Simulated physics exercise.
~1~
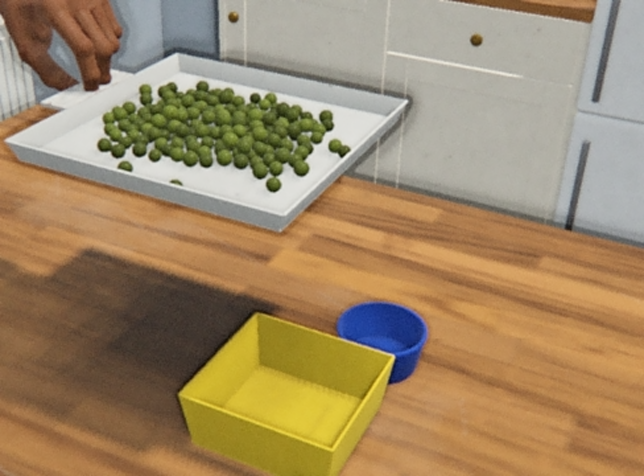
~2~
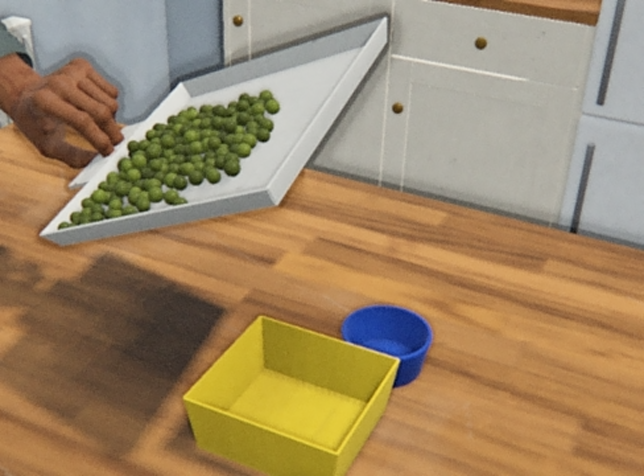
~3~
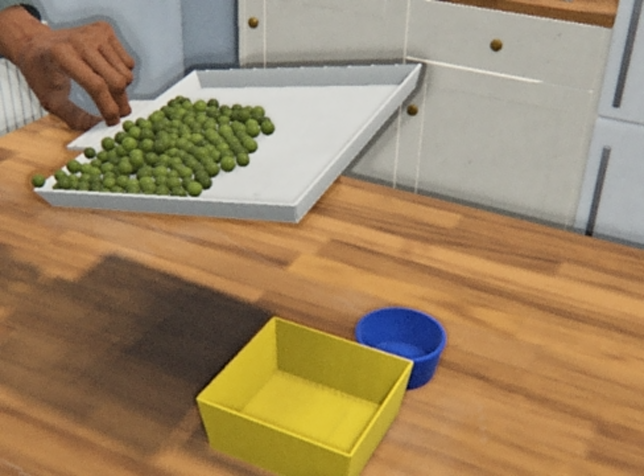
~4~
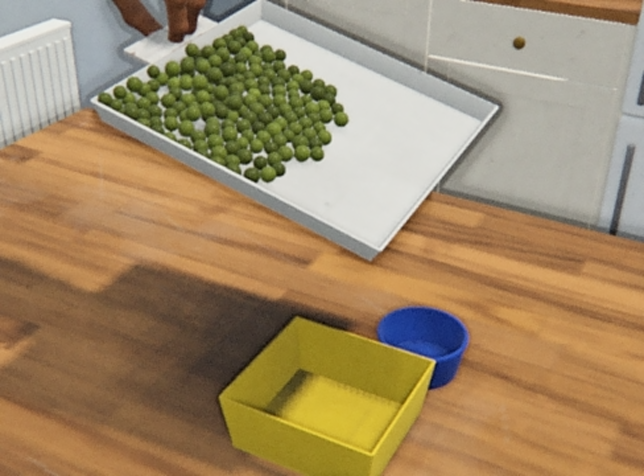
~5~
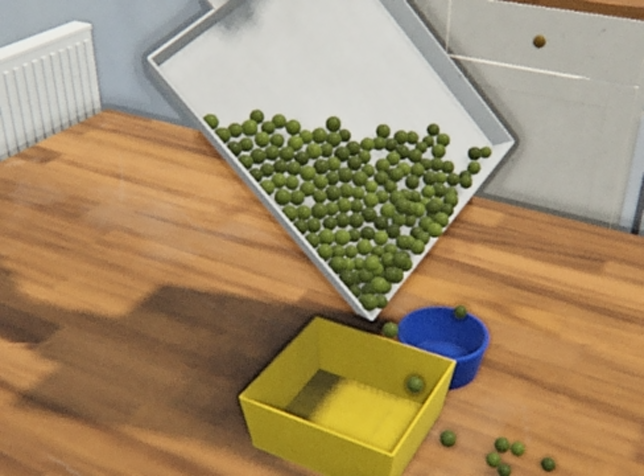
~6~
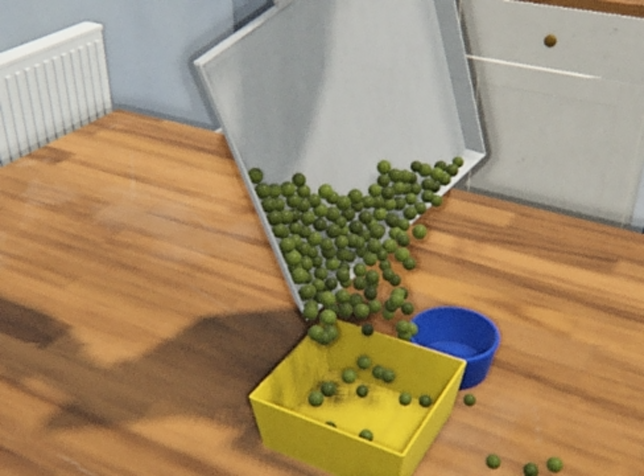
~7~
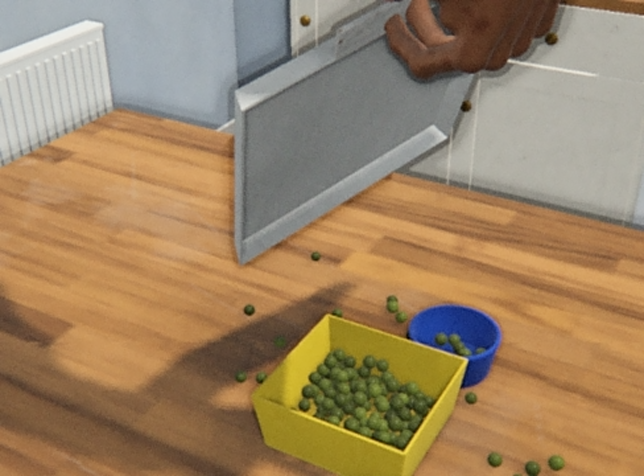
The clip opens with a hand holding a pale tray of small green olives above a wooden counter, where a yellow tin and a blue dish sit side by side. The tray tips and the olives bunch towards the hand, then it comes back nearly level. It moves right and upwards over the counter as the view drifts slightly left. Tilting steeply, it sends the olives sliding to its lower corner and spilling over the edge. At the end the hand holds the emptied tray tipped past upright, with most olives in the tin, a few in the dish and others scattered outside.
